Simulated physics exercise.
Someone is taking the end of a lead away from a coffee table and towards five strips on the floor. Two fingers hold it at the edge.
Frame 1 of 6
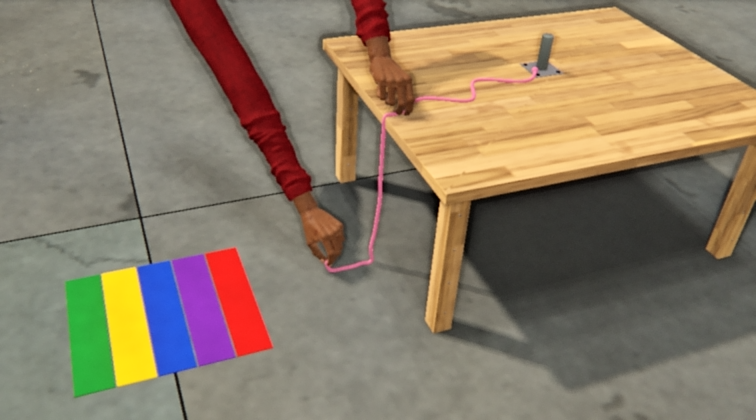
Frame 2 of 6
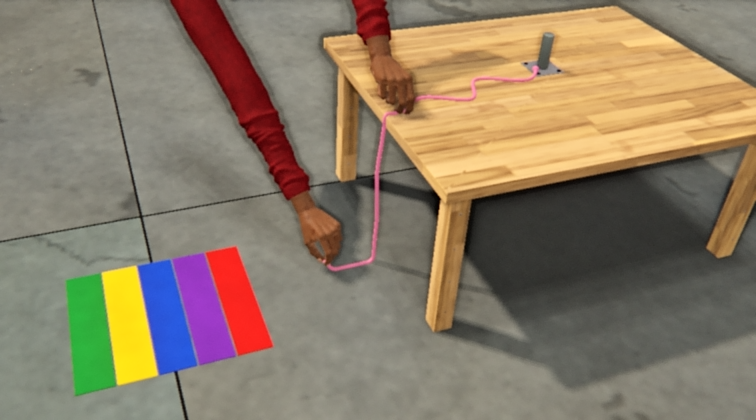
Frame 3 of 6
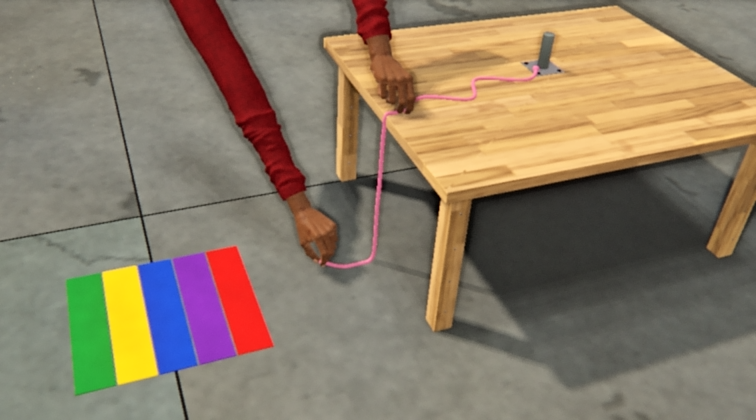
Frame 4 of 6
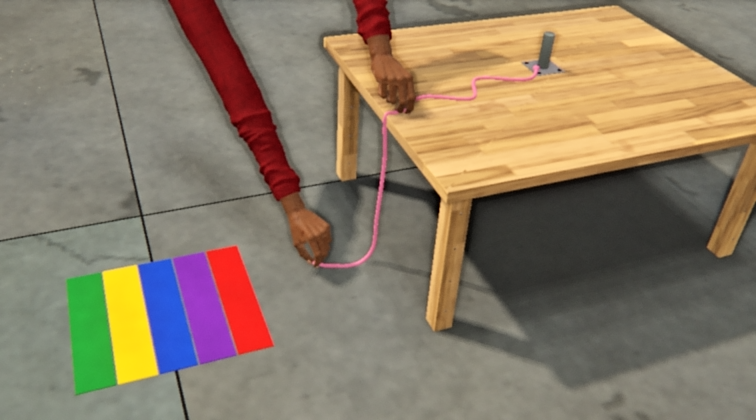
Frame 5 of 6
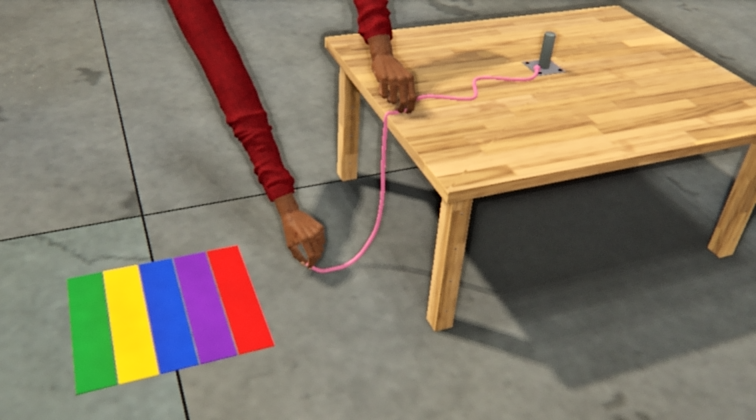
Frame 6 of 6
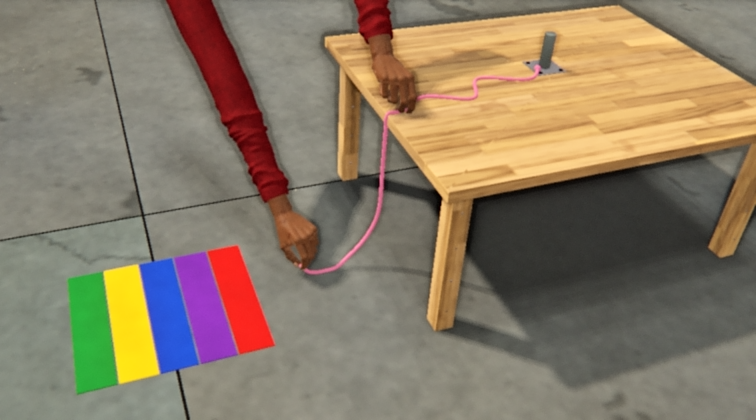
A pink cord's loose end was drawn slowly a short way left across the floor by one hand, nearing five coloured strips, while another hand held the cord at the wooden table's edge.
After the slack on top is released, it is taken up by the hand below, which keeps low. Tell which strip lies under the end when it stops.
The blue strip.
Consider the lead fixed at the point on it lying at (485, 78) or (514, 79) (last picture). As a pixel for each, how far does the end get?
Try one gives (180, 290); try two gives (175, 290).
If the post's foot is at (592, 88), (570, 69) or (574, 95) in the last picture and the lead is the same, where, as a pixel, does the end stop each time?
About (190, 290), (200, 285) and (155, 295).
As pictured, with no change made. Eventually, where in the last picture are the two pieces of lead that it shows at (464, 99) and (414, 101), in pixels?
One ends up around (430, 98), the other around (385, 113).
Soon after, end near (239, 279); over red.
Then, end near (193, 288); over purple.
At full stretch, end near (164, 295); over blue. Over blue.
